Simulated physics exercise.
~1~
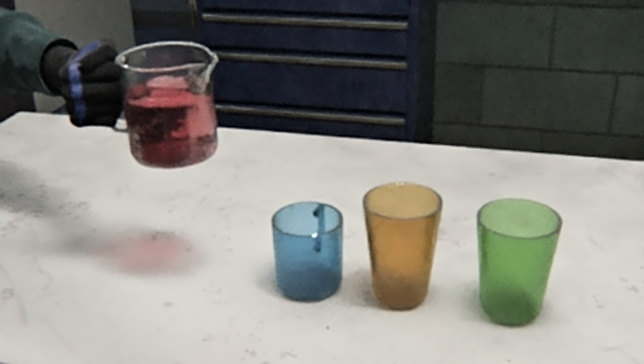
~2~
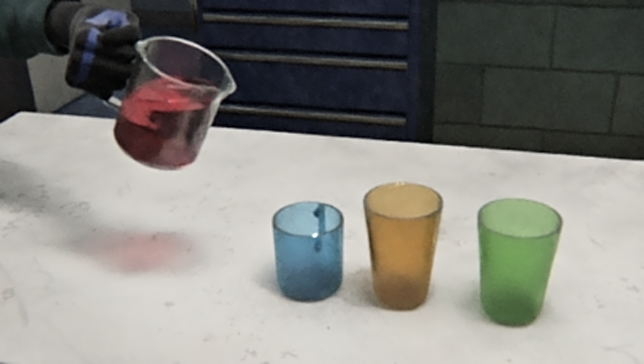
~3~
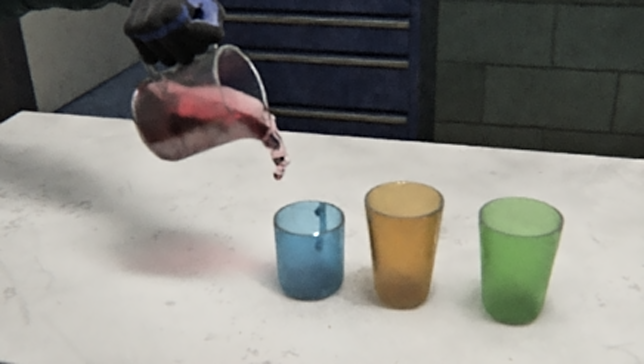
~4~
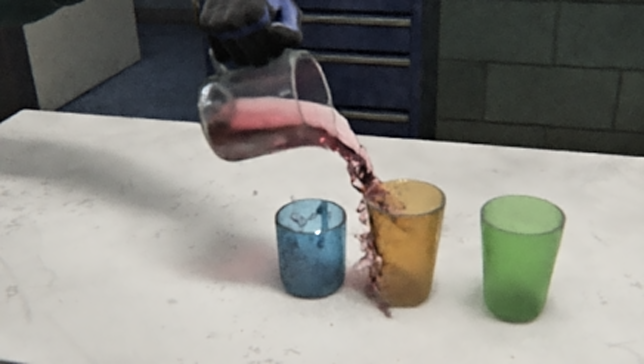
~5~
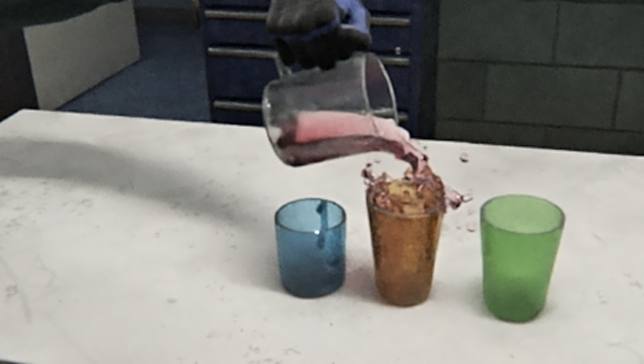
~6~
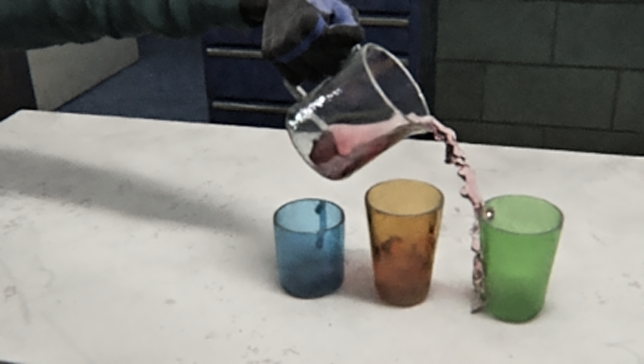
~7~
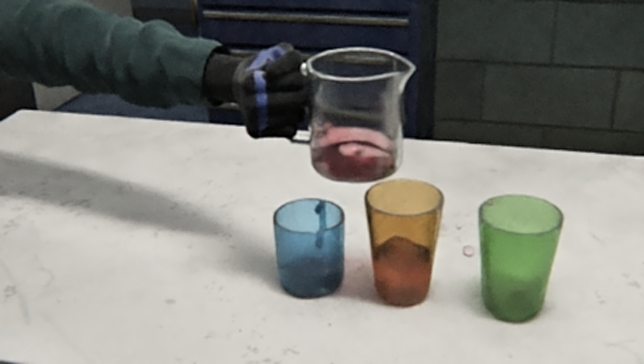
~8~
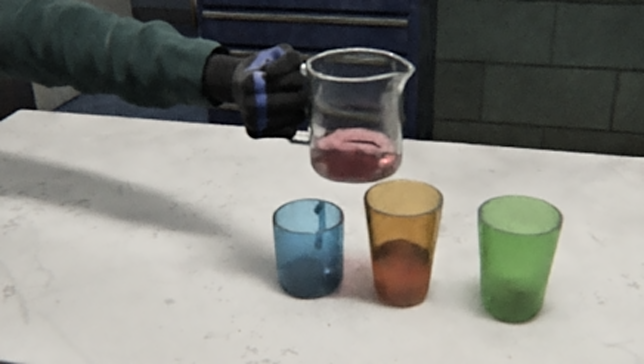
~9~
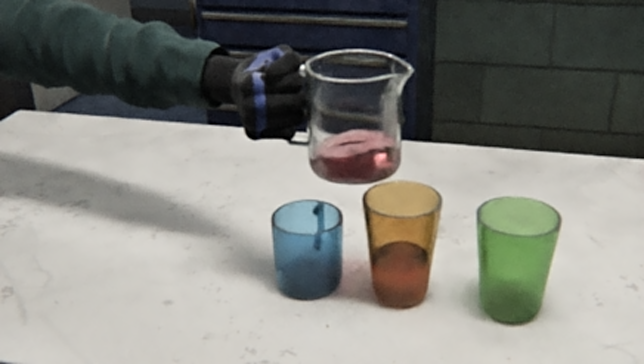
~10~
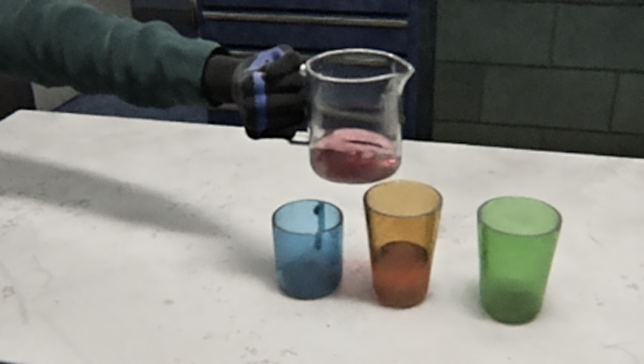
The clip opens on a gloved hand holding a clear pitcher of red liquid above a pale table, where a blue, an amber and a green cup stand in a row. The hand tips the pitcher steeply, and liquid starts to spill from its lip near the blue cup. Sweeping right, the stream falls between the blue and amber cups, then splashes into the amber one. As the pitcher begins to level, a thin stream drops by the green cup's left rim. Finally the hand holds the pitcher upright, some red liquid still inside, above the partly filled amber cup.
